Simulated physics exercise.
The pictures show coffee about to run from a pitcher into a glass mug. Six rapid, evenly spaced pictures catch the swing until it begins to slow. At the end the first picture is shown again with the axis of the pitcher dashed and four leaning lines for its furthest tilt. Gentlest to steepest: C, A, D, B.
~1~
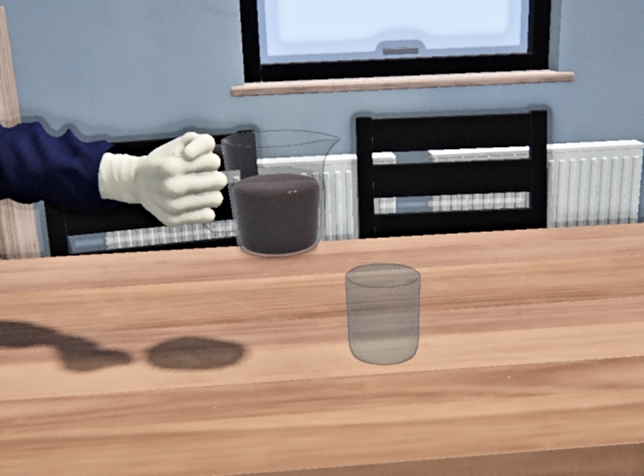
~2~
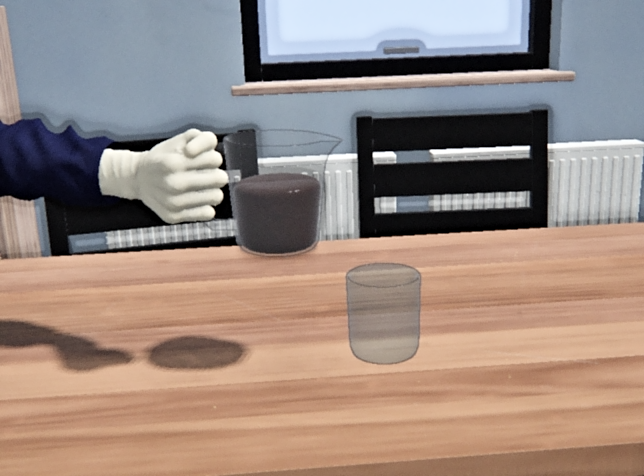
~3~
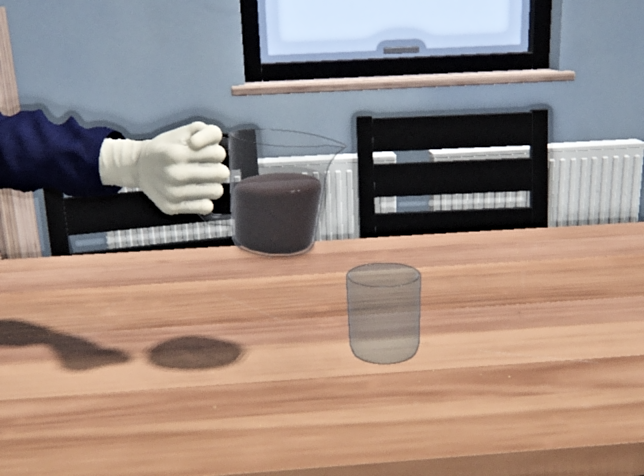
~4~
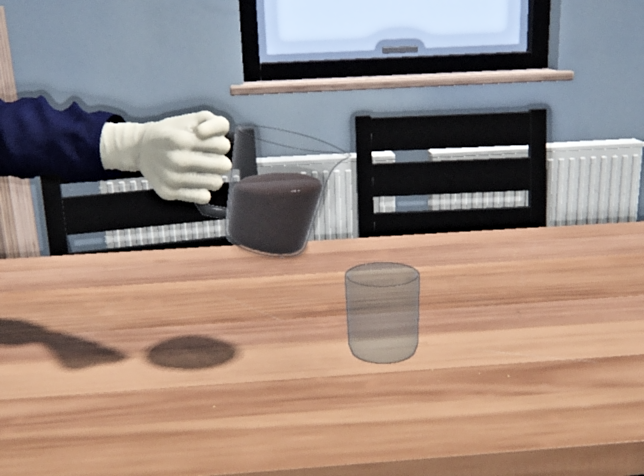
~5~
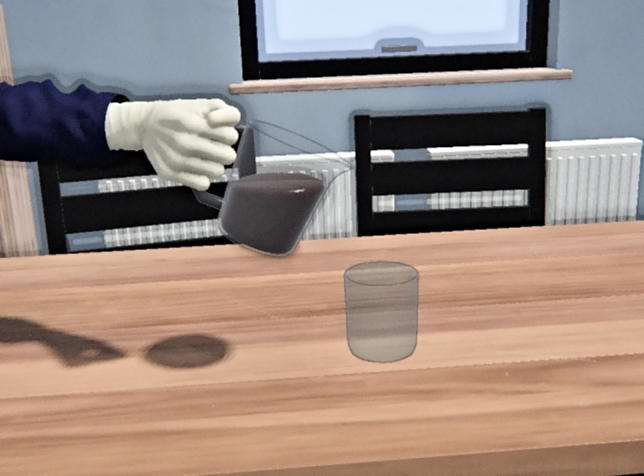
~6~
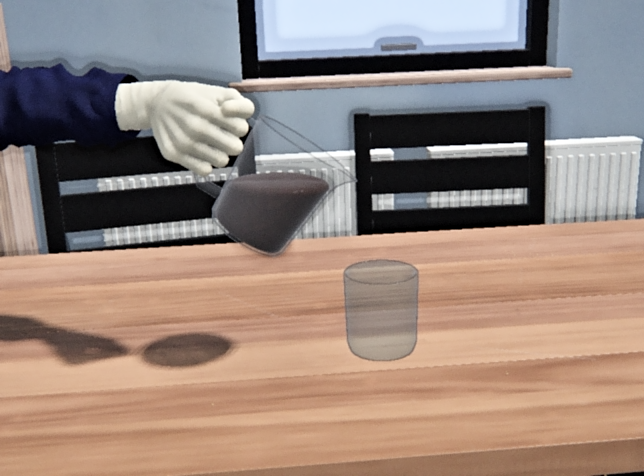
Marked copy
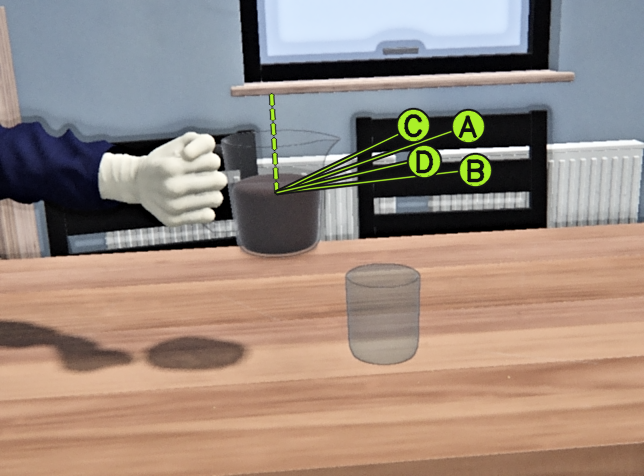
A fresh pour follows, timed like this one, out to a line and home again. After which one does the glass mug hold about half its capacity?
A is best.
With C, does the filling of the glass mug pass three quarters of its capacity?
No, it does not.
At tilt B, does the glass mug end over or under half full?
Over.
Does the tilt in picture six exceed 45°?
No.
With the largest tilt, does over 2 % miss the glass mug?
Yes, it does.
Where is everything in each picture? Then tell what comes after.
The first frame shows upright, lip at (339, 138); rim of the glass mug round (383, 275); nothing has left yet.
The second frame shows upright, lip at (341, 140); nothing has left yet.
The third frame shows tipped about 7°, lip at (345, 145); nothing has left yet.
The fourth frame shows tipped about 15°, lip at (350, 155); nothing has left yet.
The fifth frame shows tipped about 25°, lip at (353, 166); nothing has left yet.
The sixth frame shows tipped about 35°, lip at (356, 179); nothing has left yet.
In lime, A at (452, 131); B at (458, 171); C at (398, 134); D at (407, 162).
Choosing A, the glass mug ends with about 52 % of what it can hold; 4 % of the coffee is spilt.
Choosing B, the glass mug ends with about 71 % of what it can hold; 10 % of the coffee is spilt.
Choosing C, the glass mug ends with about 38 % of what it can hold; 3 % of the coffee is spilt.
Choosing D, the glass mug ends with about 63 % of what it can hold; 6 % of the coffee is spilt.
